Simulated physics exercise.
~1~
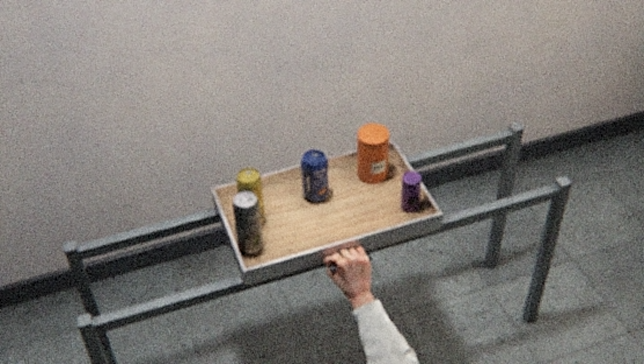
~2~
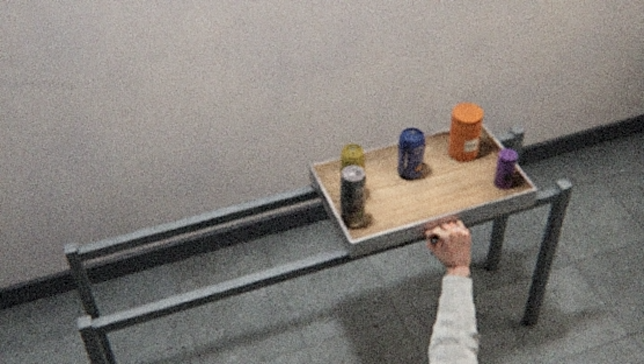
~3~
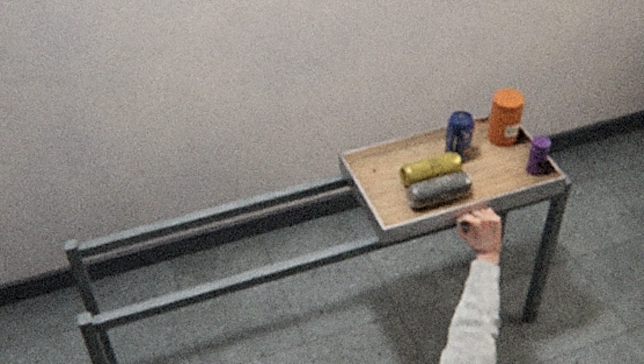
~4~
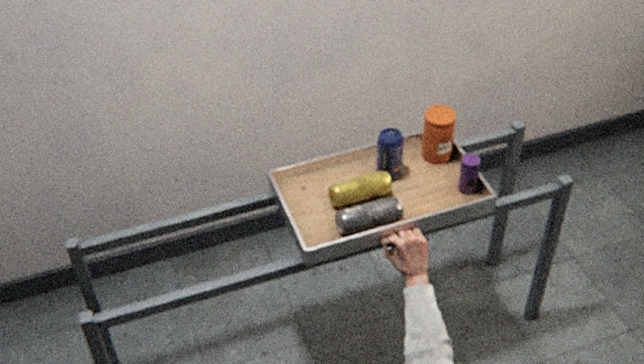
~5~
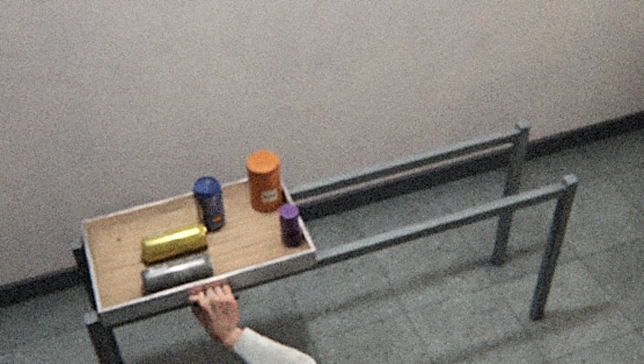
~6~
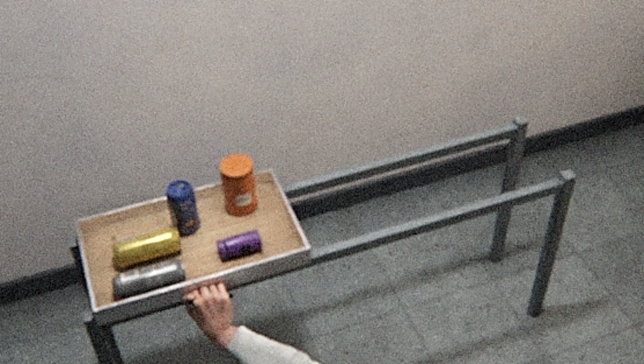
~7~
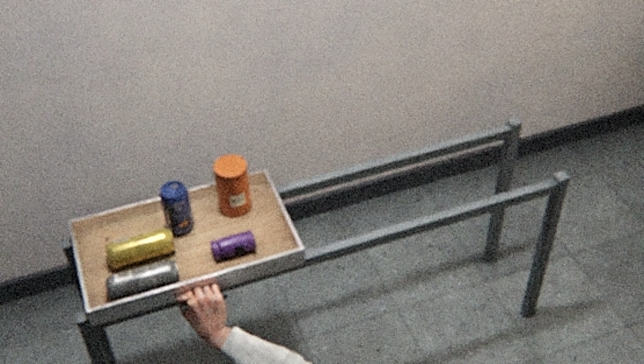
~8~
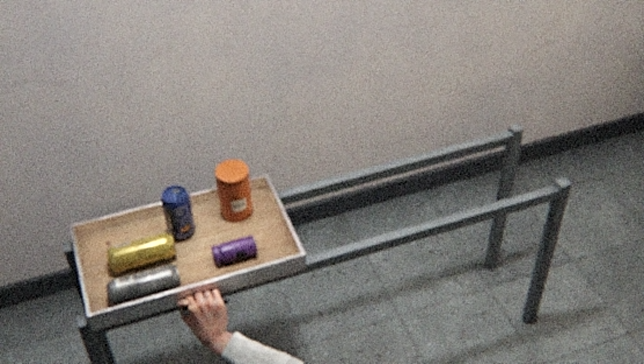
Hand sliding a tray right along a rack, toppling yellow and grey cans, then left, where a purple shaker also falls.
